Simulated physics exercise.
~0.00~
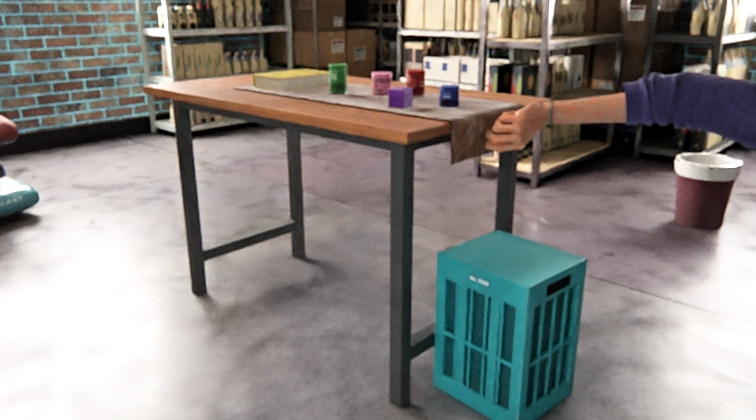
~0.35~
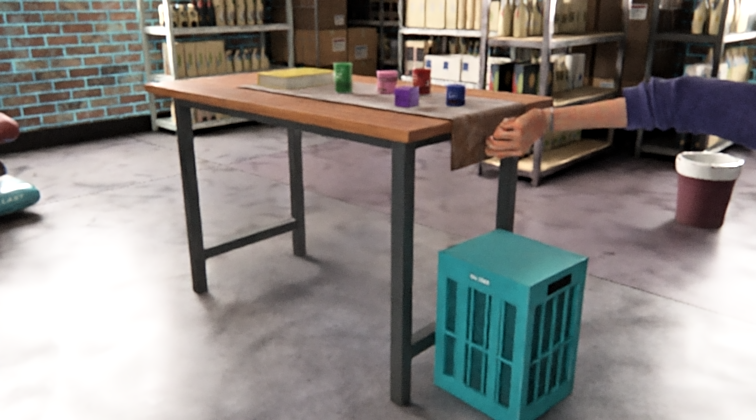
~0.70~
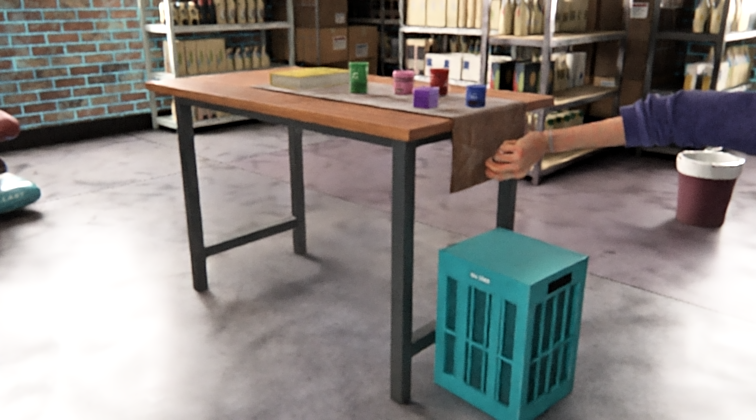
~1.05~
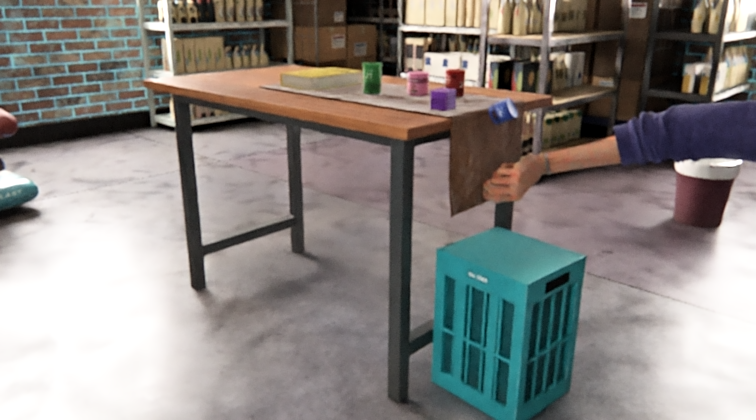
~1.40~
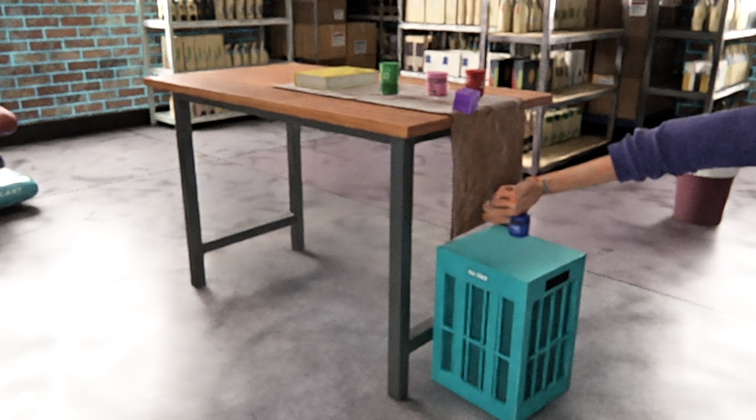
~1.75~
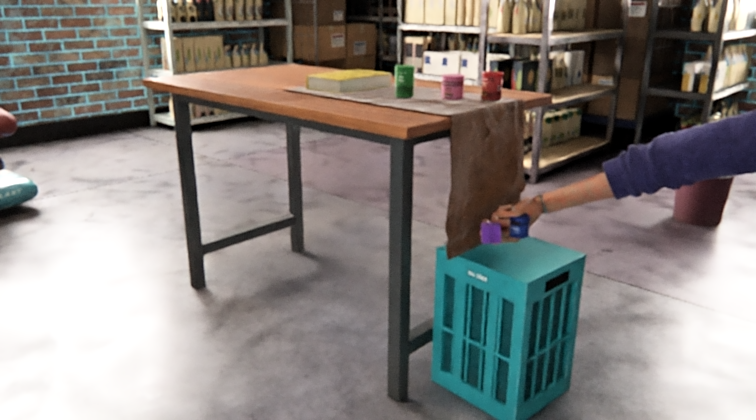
In a storeroom with a brick wall and stocked shelves, a wooden table holds a brown cloth with small coloured pots, a purple cube and a yellow-topped block on it. A hand reaching in from the right grips the cloth's end and draws it down over the table's edge, above a turquoise crate. The things on it ride steadily toward that edge. The blue pot tips off first and lands upright on the crate, and the purple cube follows it down. At the end both are down at the crate, while the green, pink and red containers and the block remain on the table.
